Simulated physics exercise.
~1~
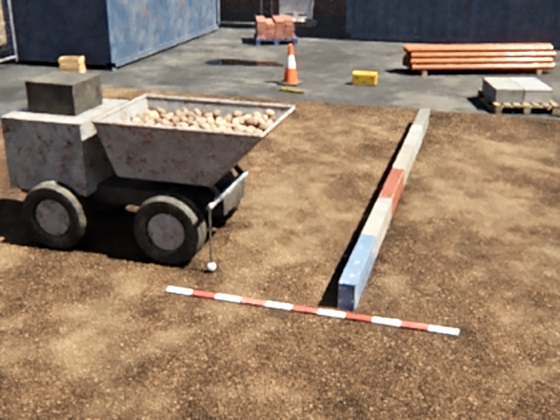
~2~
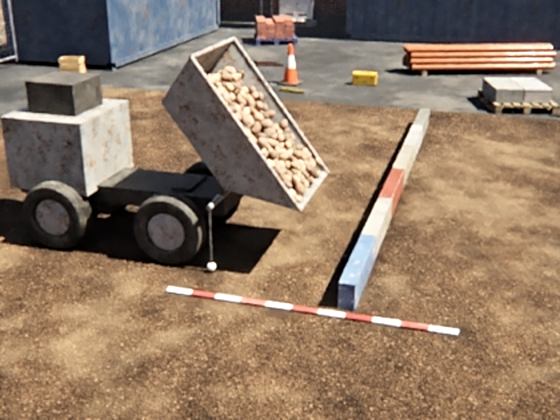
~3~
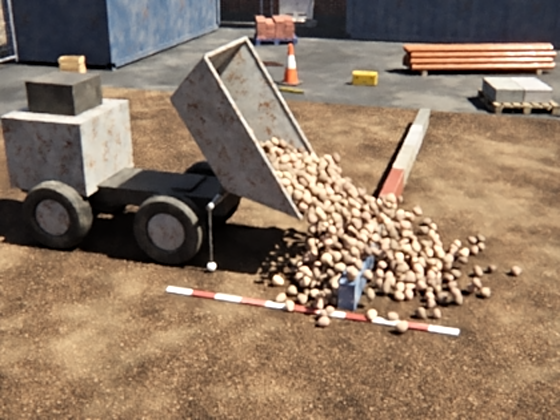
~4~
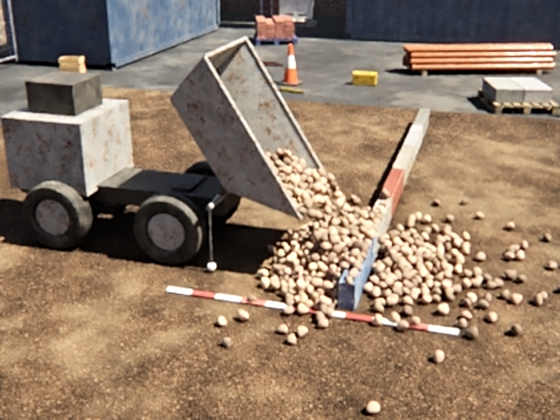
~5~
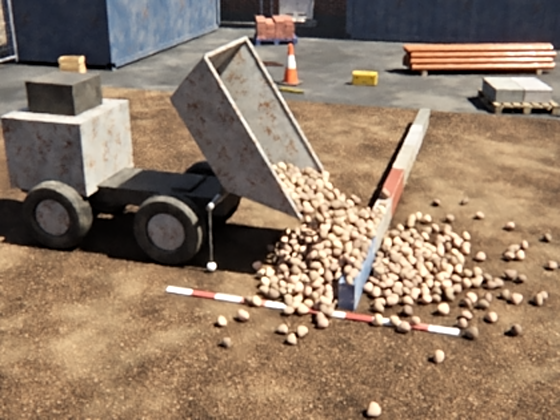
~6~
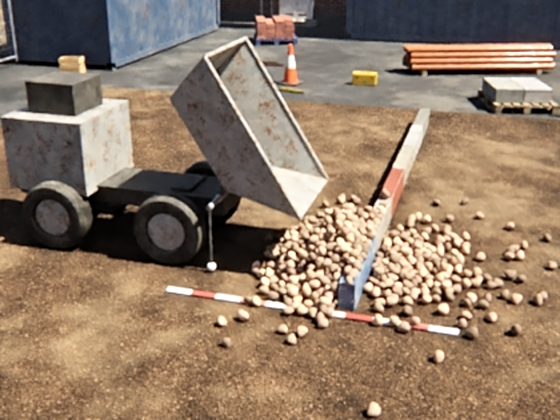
On a dirt yard, a dumper tips out all its stones, some spilling over a kerb.
